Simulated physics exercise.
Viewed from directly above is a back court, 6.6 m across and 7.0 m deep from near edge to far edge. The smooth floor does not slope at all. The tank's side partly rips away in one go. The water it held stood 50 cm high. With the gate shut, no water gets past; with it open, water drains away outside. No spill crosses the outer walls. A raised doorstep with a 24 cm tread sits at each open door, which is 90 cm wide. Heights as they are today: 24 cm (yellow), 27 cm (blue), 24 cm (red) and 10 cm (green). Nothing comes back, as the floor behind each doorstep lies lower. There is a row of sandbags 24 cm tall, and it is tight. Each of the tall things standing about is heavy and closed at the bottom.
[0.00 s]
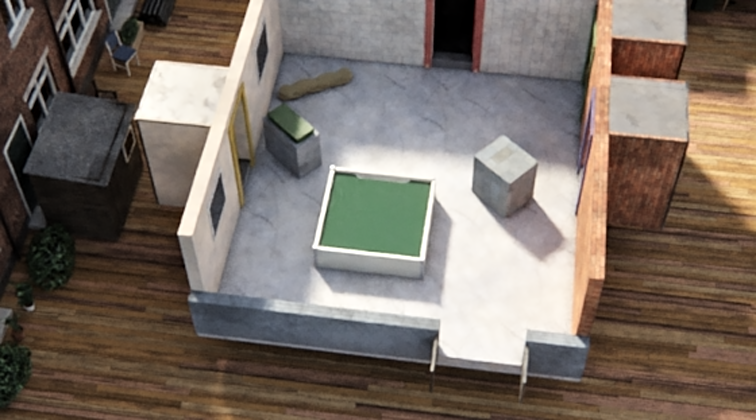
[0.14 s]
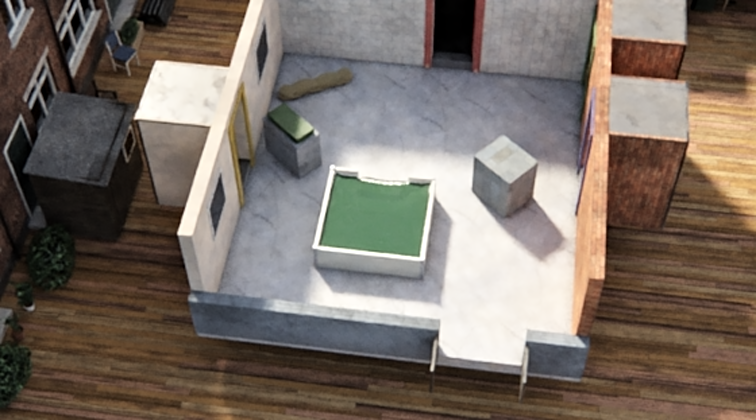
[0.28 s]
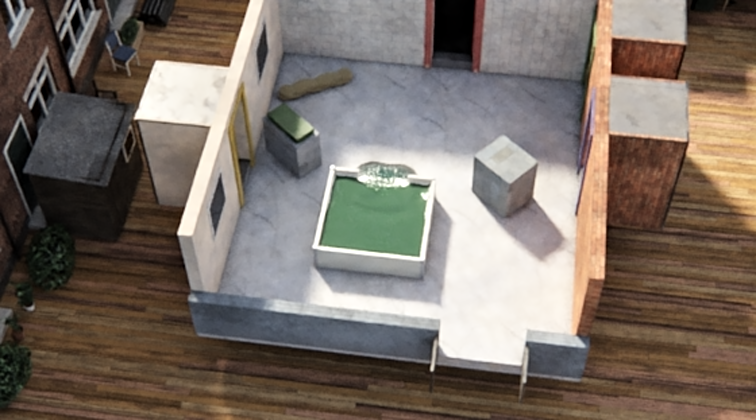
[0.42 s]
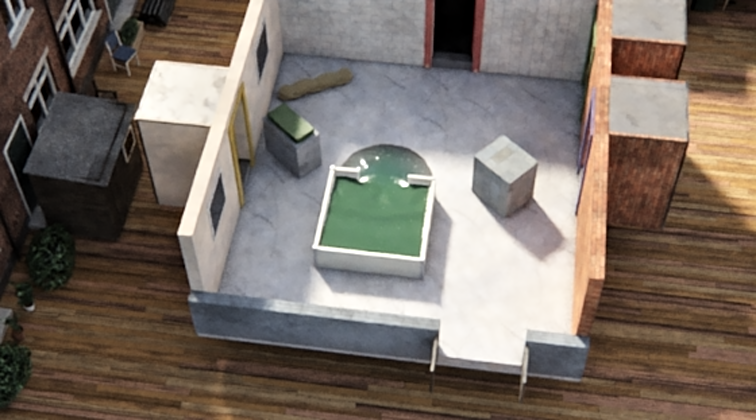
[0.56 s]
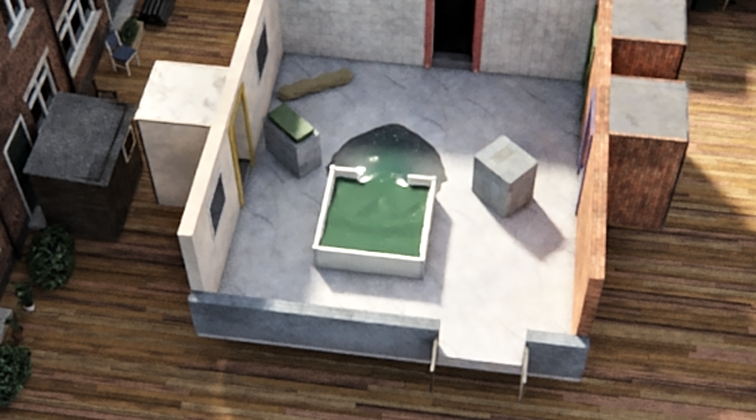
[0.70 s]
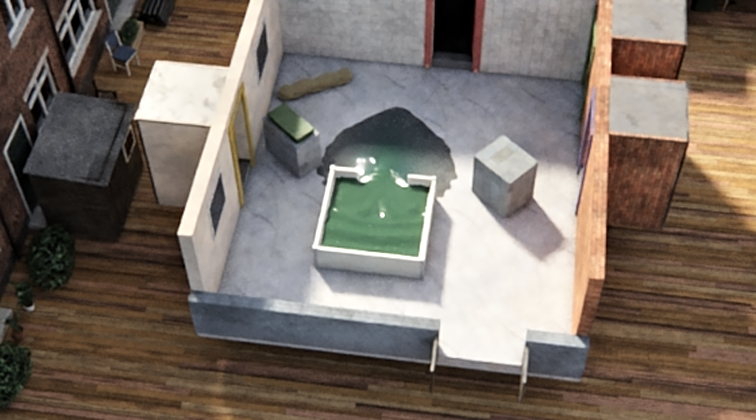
A square white tank of green water sat still in an open-topped courtyard, then its far side broke open and water poured through the gap, spreading in a widening dark patch across the pale floor.
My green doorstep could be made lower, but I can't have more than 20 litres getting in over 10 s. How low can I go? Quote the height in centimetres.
You could bring it down to roughly 10.5 cm.
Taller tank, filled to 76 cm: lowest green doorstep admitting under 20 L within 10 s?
I'd say close to 19 cm.
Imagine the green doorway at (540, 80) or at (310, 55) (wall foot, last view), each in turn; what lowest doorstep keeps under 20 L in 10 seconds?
Roughly 6.5 cm for the first and 7.0 cm for the second.
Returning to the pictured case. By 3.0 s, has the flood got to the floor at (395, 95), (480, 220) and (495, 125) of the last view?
So the three spots come out swamped, spared, swamped, in that order.
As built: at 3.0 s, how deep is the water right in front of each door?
Door by door, in centimetres - yellow 0, blue 0, red 15, green 2.
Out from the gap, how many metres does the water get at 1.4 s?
Roughly 3.6 m from the gap.
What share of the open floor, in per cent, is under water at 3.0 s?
Roughly 35 percent of the floor is wet.
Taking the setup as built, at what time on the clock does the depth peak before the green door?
I'd say near 4.0 seconds.
After 1.4 s water covers 20 % of the floor, deepest (30 cm) near (382, 189); it has not reached the green door.
After 3.0 s water covers 35 % of the floor, deepest (18 cm) near (382, 189); it has not reached the green door.
After 10.0 s water covers 70 % of the floor, deepest (9 cm) near (573, 195); 7 cm at the green door, 24 litres in over its 10 cm doorstep.
At the green door as built, the water arrived by 3.2 s and peaked near 15 cm at 4.0 s.
Run again over the same 10 s with other heights there, 43 litres in over 8.5 cm, 12 litres over 11.5 cm. The limit of 20 litres is kept from about 10.5 cm up.
